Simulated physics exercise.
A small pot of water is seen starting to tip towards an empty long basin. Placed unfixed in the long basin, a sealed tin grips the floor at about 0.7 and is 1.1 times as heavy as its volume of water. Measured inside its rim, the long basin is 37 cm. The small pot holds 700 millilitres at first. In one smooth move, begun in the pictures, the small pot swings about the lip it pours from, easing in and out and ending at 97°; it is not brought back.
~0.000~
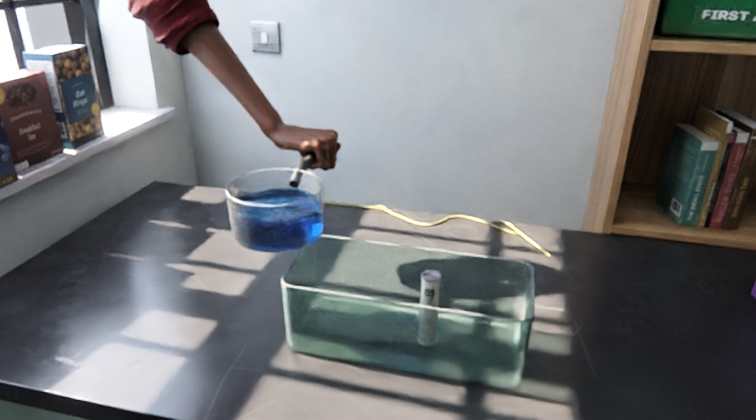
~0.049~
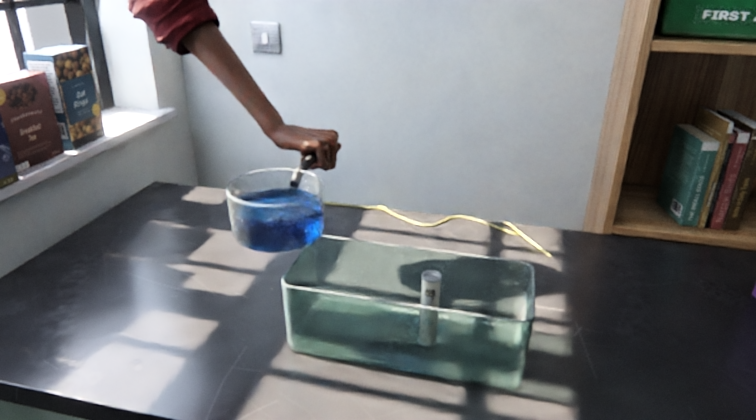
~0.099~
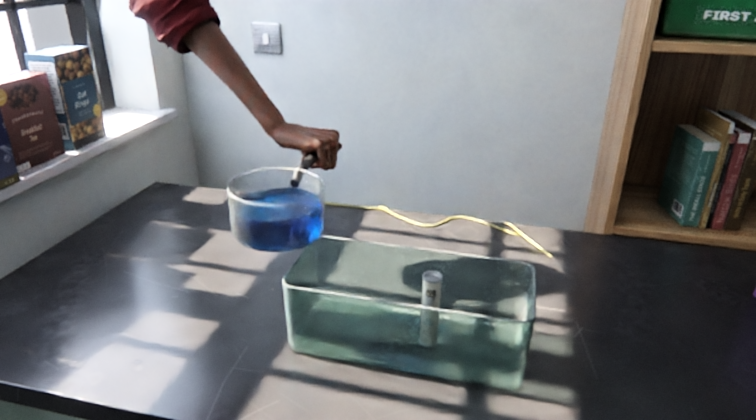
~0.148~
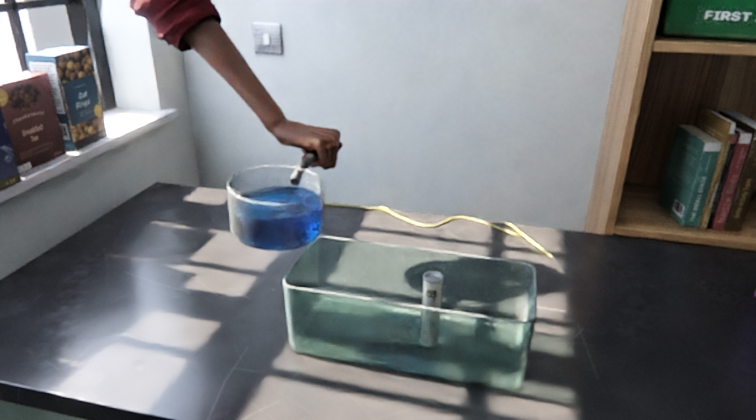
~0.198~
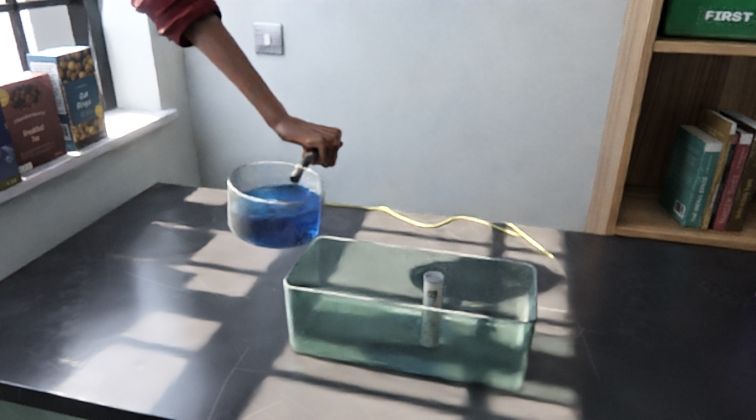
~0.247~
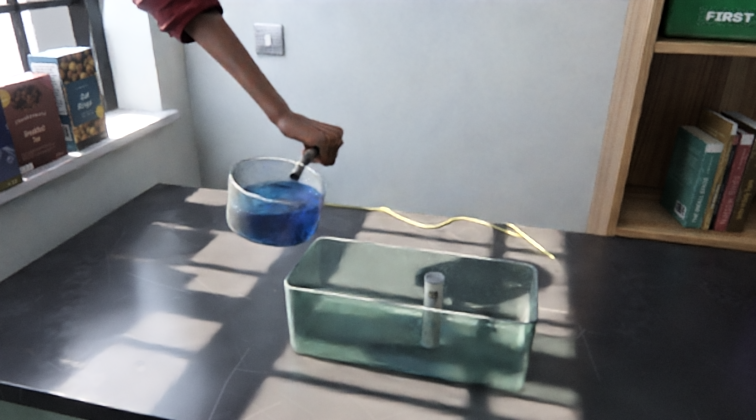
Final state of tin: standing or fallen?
Standing.
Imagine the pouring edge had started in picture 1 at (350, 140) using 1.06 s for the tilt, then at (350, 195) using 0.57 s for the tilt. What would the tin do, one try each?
Trial 1 - tin tips; trial 2 - tin tips.
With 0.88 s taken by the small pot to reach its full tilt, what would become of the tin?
The tin would stay balanced.
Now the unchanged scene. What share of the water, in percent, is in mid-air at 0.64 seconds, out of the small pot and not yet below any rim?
Around 22 in a hundred.
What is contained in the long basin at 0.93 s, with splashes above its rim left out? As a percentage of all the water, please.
It works out near 54 per cent.
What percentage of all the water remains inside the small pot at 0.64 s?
Still held: Roughly 78 % of the total.
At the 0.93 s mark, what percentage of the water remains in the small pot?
I'd estimate some 20 per cent.
After 0.64 s the tilt is 64° and 77 per cent is still to pour; the tin stands where it began.
After 0.93 s the tilt is 93° and 21 per cent is still to pour; the tin stands where it began.
After 1.23 s the tilt is 97° and 3 per cent is still to pour; the tin stands where it began.
After 1.56 s the tilt is 97° and 0 per cent is still to pour; the tin stands where it began.
In the end the tin stands where it began.
